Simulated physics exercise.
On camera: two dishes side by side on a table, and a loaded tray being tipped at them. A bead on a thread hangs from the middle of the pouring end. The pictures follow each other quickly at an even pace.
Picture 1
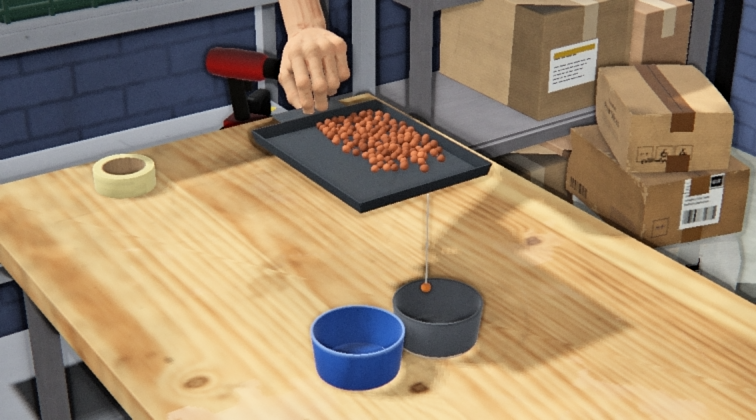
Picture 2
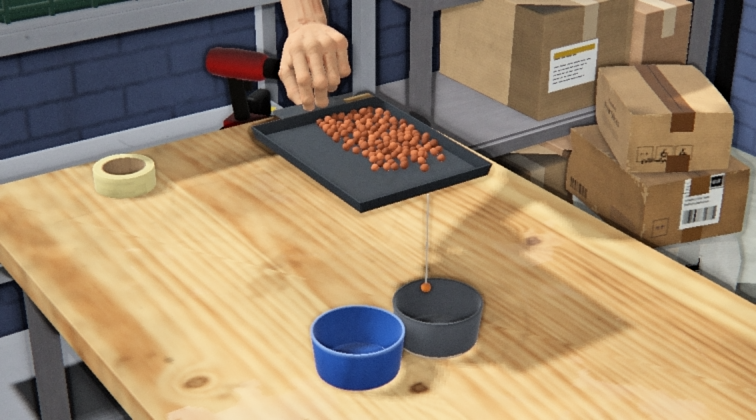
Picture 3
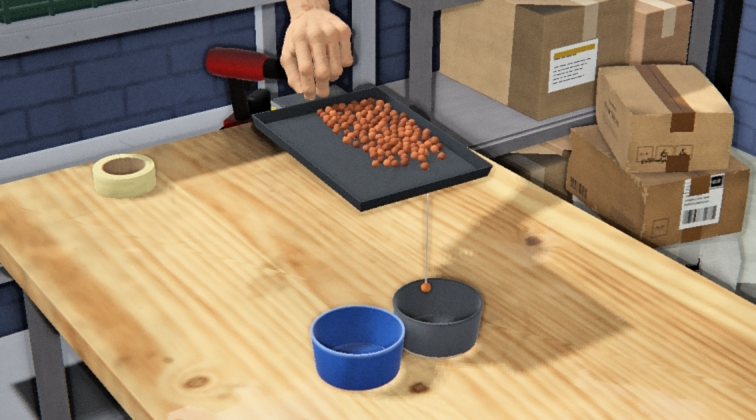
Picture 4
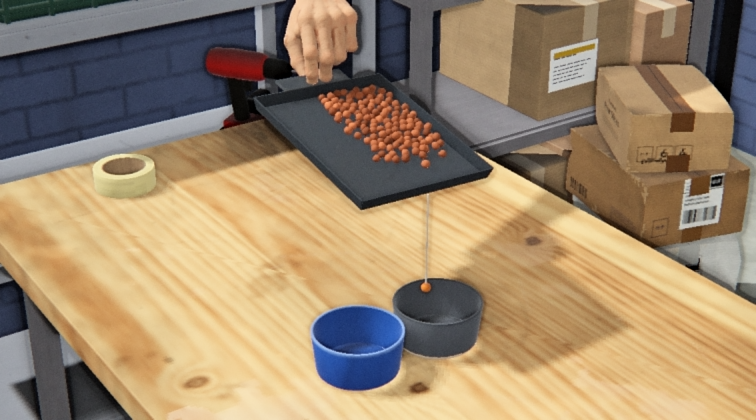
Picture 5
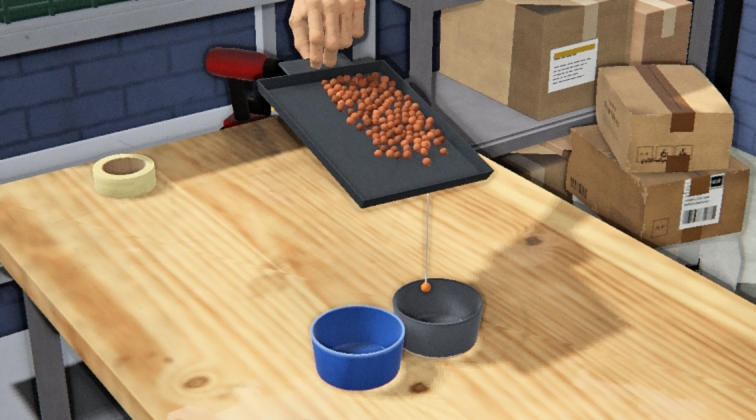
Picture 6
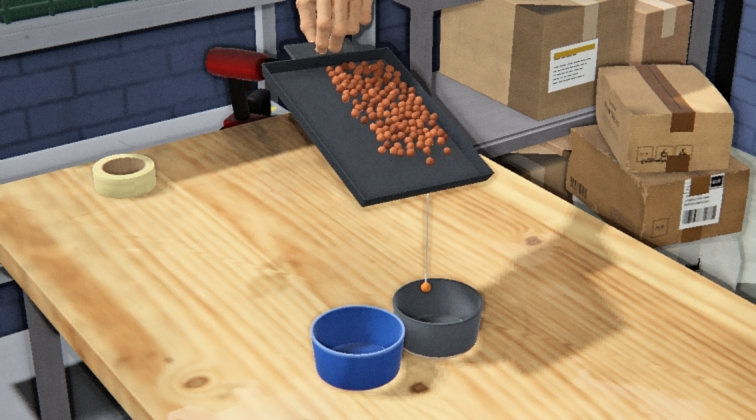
The clip opens on a hand at the back of a dark tray of orange-brown pellets, held above a blue dish and a dark grey dish on a wooden table. The hand lifts the tray's back edge, slightly at first, then more clearly, while the front right corner sits lowest and the hanging bead stays still.
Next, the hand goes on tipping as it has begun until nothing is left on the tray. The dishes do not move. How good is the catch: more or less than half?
In the dishes lies under half of it.
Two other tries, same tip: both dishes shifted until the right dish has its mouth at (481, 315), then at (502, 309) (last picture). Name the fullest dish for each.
In turn: The right dish; right.
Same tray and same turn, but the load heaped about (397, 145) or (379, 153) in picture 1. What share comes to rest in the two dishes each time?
First some 30, then 30 per cent.
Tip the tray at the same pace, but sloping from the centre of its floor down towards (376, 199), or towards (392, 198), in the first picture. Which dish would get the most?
The first try: The left dish. The second: The left one.
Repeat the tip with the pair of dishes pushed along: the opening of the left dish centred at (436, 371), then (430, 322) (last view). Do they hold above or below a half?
One: The smaller part. Two: Over half.
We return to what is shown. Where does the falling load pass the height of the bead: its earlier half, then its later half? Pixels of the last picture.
First near (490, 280), later near (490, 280).
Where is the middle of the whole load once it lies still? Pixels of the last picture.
Near (483, 335).
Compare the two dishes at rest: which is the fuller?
That is the right-hand dish.
Soon after the last picture, tray tipped steeply; nearly all on the tray; a stray few outside both; a small part in the air.
A little later, tray tipped past a quarter turn; about half on the tray; a small part in the right dish; about a quarter outside both; about a quarter in the air.
Later still, tray tipped past a quarter turn; about a third in the right dish; about two thirds outside both.
At rest, tray tipped past a quarter turn; none in the left dish; about a third in the right dish; about two thirds outside both.
